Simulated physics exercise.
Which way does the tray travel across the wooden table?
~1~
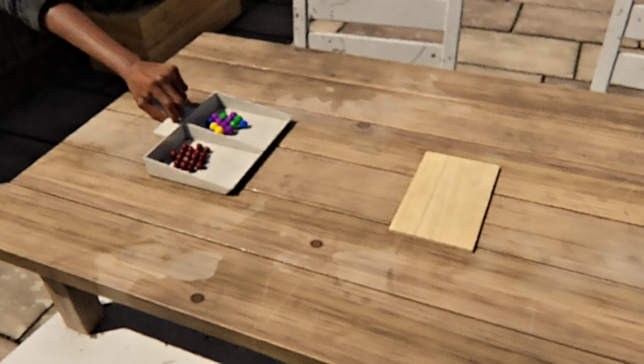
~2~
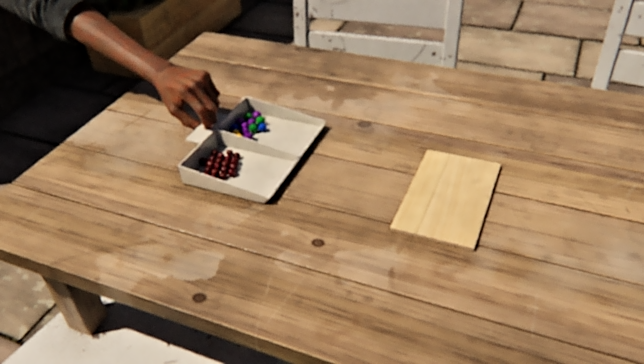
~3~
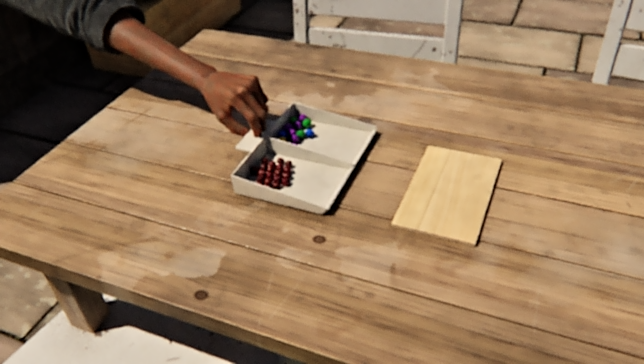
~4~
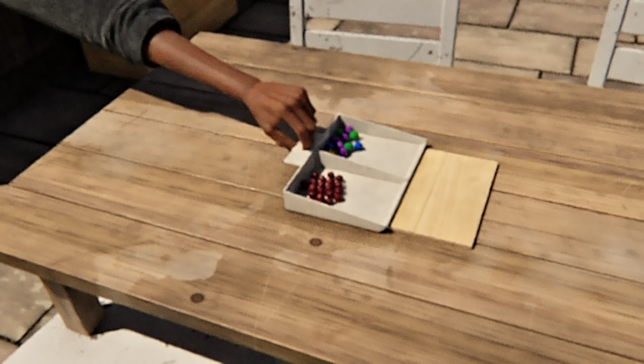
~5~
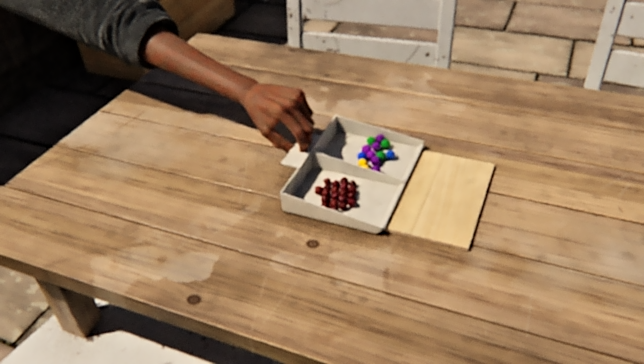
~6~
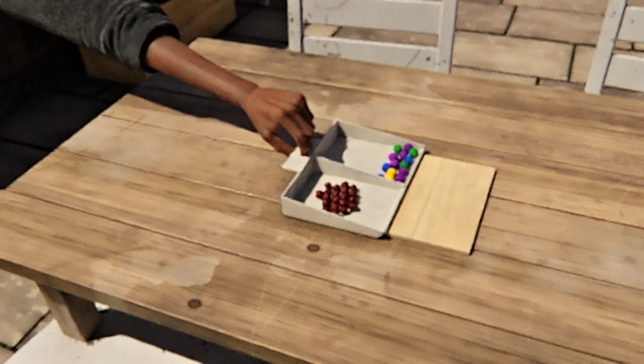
The tray travels to the right, towards the flat board.
